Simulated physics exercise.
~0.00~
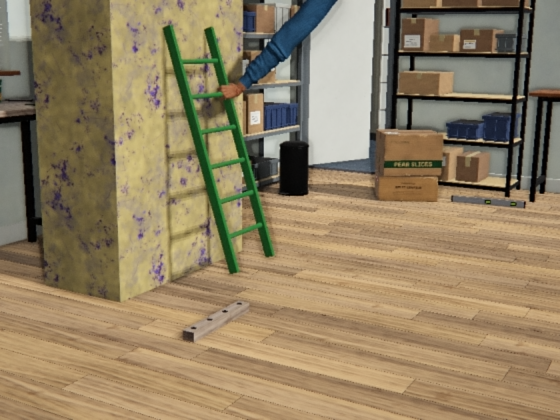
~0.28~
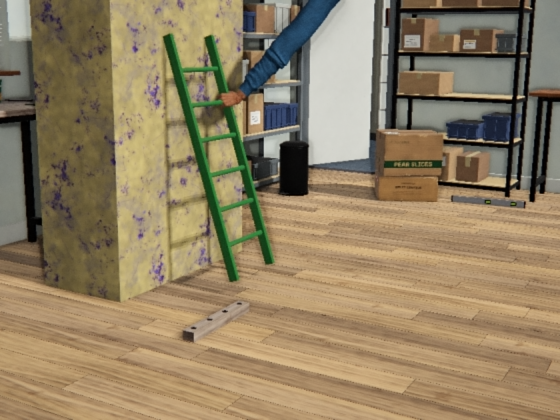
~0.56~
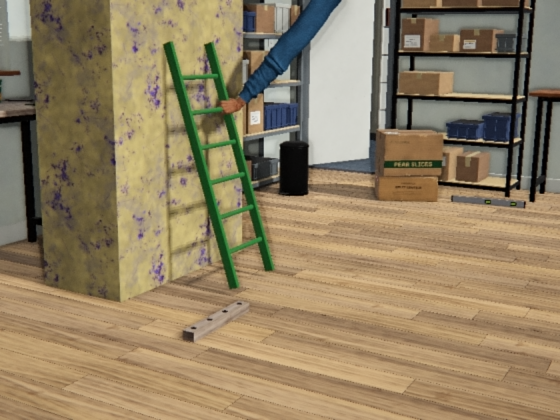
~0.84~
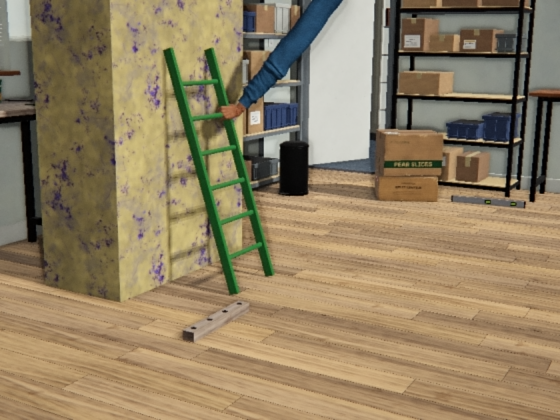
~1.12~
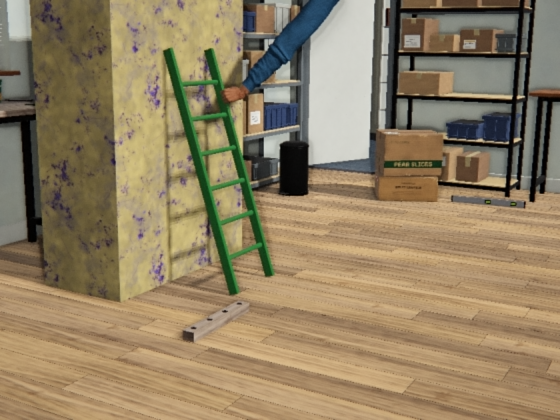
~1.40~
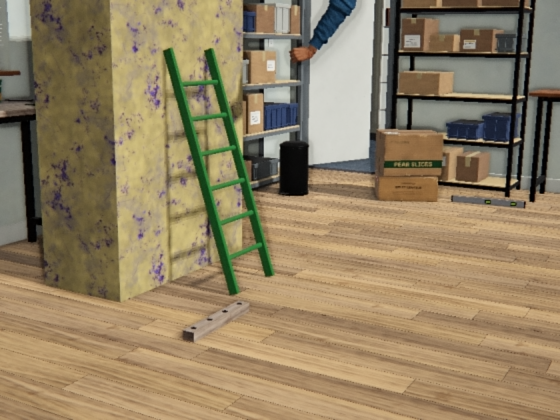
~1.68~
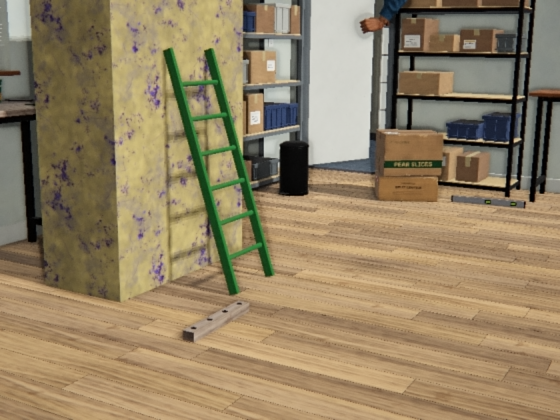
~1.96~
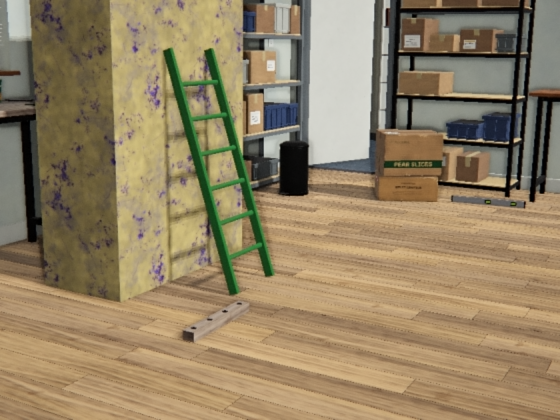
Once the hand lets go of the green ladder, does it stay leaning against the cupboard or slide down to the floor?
The green ladder stays leaning against the cupboard. It holds its place after the hand has let go and left the view.
